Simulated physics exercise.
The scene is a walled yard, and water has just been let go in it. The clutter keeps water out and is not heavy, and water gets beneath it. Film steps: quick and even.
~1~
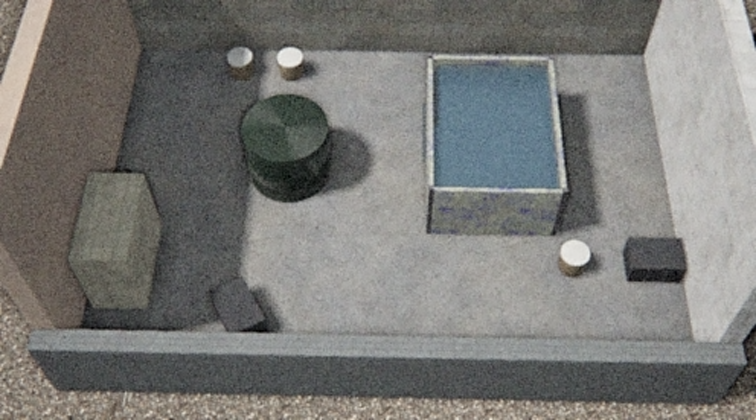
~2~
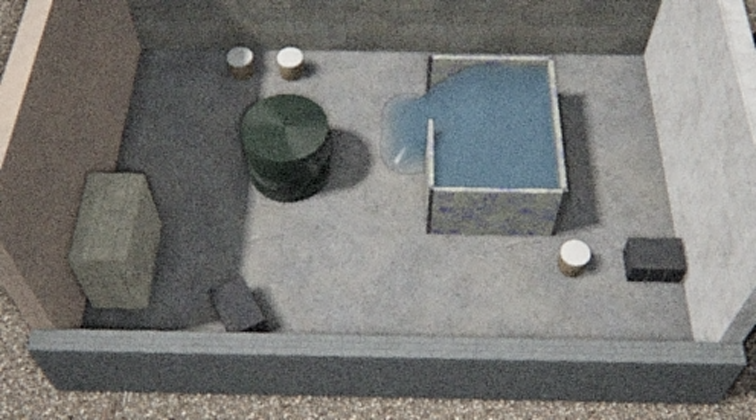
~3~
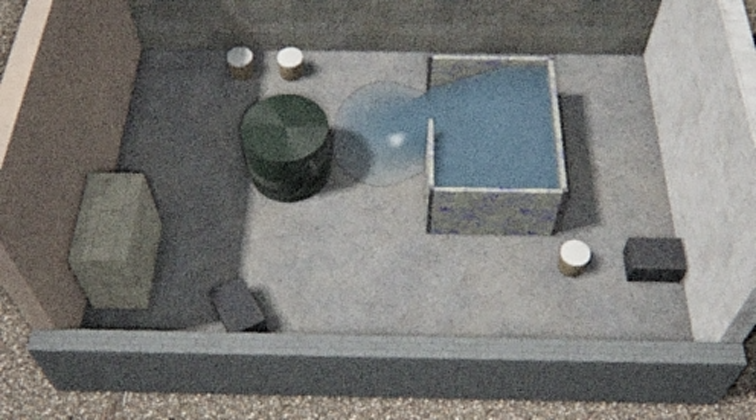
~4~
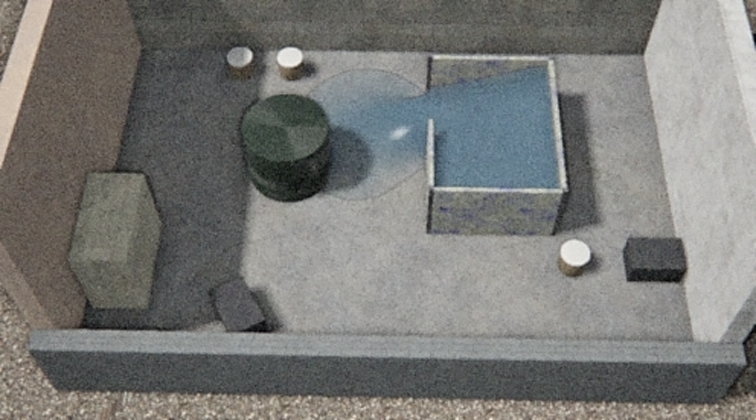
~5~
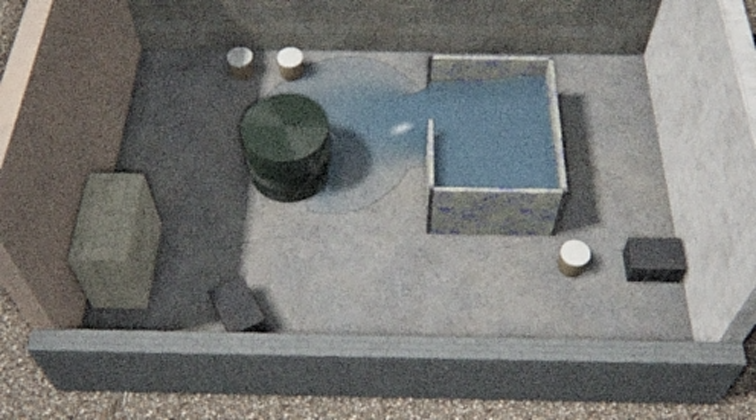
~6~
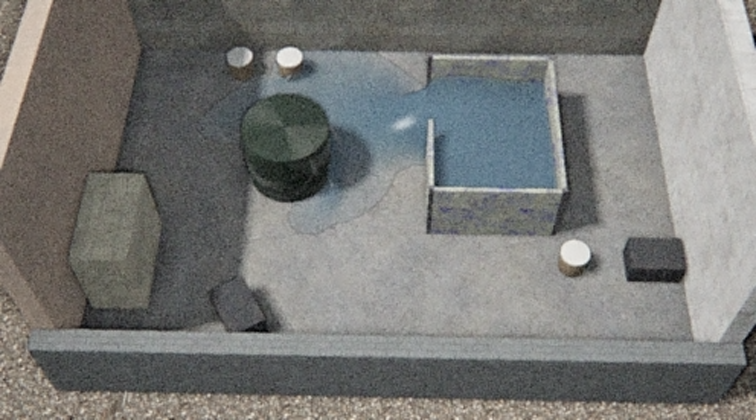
Water pours through a gap in the left side of a raised, blue-filled tank at the back right of a walled yard, seen from high above by a camera that stays still. A dark green drum stands left of it, with pale-topped pails, dark crates and a grey-green block around the grey floor. The thin sheet spreads leftward around the drum and reaches the back pails, while the tank's level lowers and no object shifts.
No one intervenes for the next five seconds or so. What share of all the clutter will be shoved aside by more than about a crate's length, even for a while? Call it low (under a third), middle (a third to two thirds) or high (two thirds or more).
Middle.
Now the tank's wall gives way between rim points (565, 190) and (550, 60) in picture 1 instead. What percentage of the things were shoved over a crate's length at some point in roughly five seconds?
100 percent, give or take.
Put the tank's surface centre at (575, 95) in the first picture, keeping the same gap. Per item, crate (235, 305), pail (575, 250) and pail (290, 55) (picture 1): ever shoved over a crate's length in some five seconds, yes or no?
The three, one by one: Short of that, short of that and past that mark.
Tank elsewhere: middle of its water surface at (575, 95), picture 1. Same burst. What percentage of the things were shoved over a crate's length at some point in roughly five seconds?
It comes to some 40 %.
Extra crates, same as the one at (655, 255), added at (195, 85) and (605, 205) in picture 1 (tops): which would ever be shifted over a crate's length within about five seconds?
Going one by one, I'd say gets shoved clear for the first and not displaced that far for the second.
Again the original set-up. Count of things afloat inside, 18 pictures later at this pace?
The total here is 2.
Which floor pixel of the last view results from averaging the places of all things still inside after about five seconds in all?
That averages to about (400, 272) on the floor.
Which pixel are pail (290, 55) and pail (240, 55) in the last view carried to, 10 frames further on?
Close to (175, 41), and close to (137, 34).
A moment on, 1 of 5 are well off their spots; 1 afloat.
Next, 2 of 5 are well off their spots; 2 afloat.
Later, 2 of 5 are well off their spots; 2 afloat.
In the end, 2 of 5 are well off their spots, and 2 have been at some point; 2 afloat.
